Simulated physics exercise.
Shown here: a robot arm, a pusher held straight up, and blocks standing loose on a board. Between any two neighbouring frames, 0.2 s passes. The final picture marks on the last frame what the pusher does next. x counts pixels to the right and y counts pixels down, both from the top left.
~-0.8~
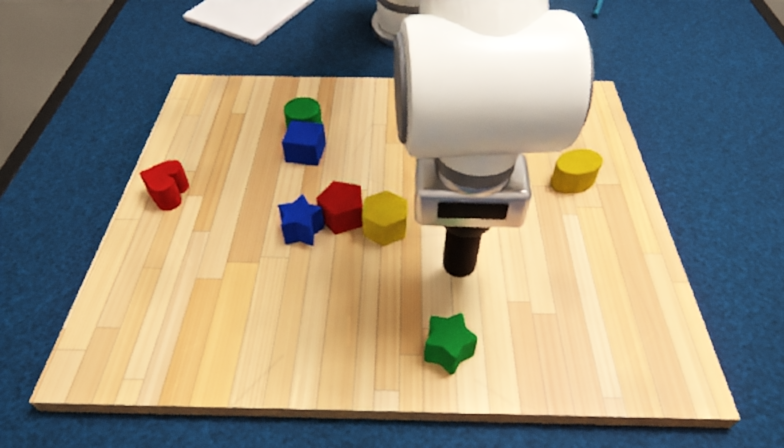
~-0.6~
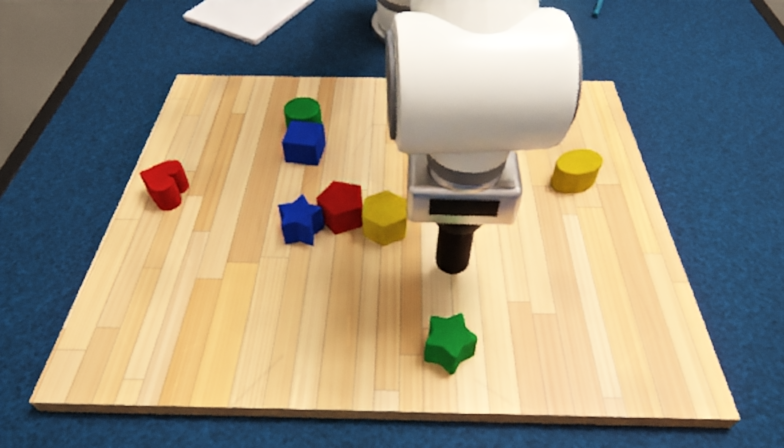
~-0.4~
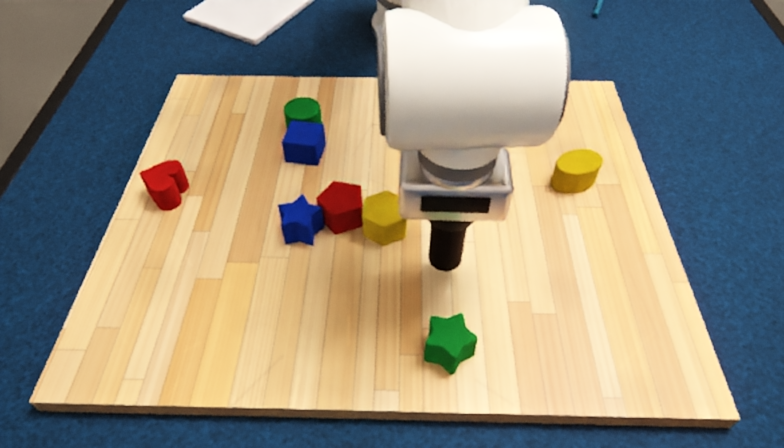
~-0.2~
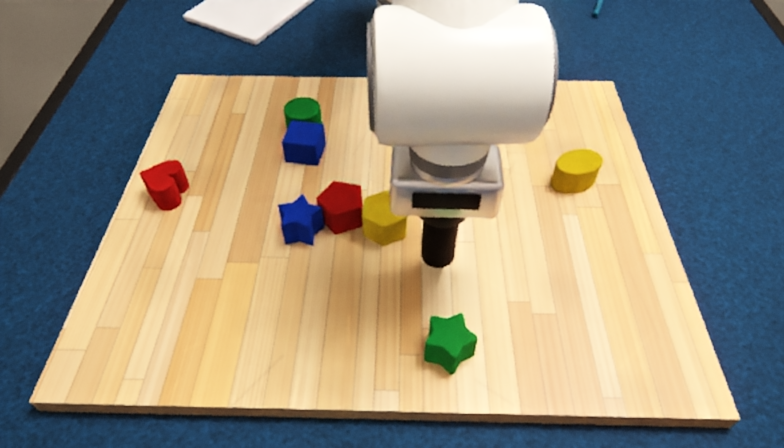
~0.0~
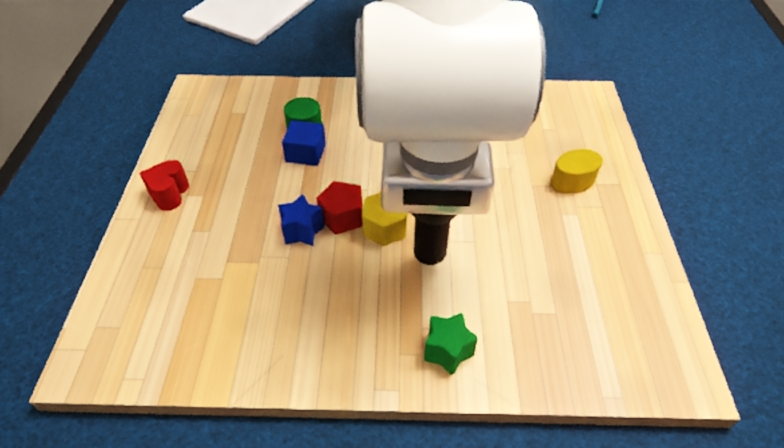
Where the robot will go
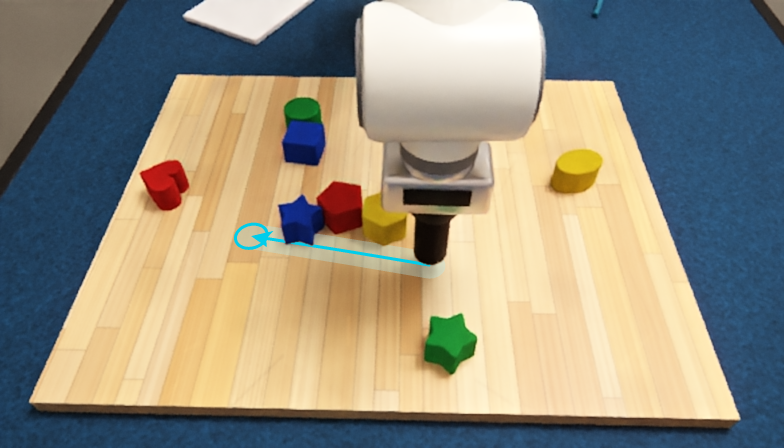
The footage shows a white robot arm holding a dark upright pusher above a wooden board scattered with red, blue, green and yellow blocks. The arm moves slightly left toward the yellow hexagonal block, while the blocks remain still.
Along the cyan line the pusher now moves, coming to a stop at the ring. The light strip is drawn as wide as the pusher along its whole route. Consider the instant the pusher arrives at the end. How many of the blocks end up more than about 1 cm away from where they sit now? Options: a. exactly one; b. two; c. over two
I choose a.
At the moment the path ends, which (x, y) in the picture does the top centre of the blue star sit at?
Final place: (264, 194).
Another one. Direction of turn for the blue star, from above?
Watching from overhead, you'd notice the blue star rotating clockwise.
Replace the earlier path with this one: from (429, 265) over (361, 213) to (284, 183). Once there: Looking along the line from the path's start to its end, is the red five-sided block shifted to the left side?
I expect so.
Drawn move, from (429, 265) to (251, 236).
What follows on the original path. One third of the way, pusher (367, 242); yellow hexagonal block (383, 205).
Two thirds of the way, pusher (306, 232); blue star (288, 206), turned 30° clockwise; yellow hexagonal block (383, 205).
At the end, pusher (247, 223); blue star (264, 194), turned 90° clockwise; red five-sided block still; yellow hexagonal block (383, 205).
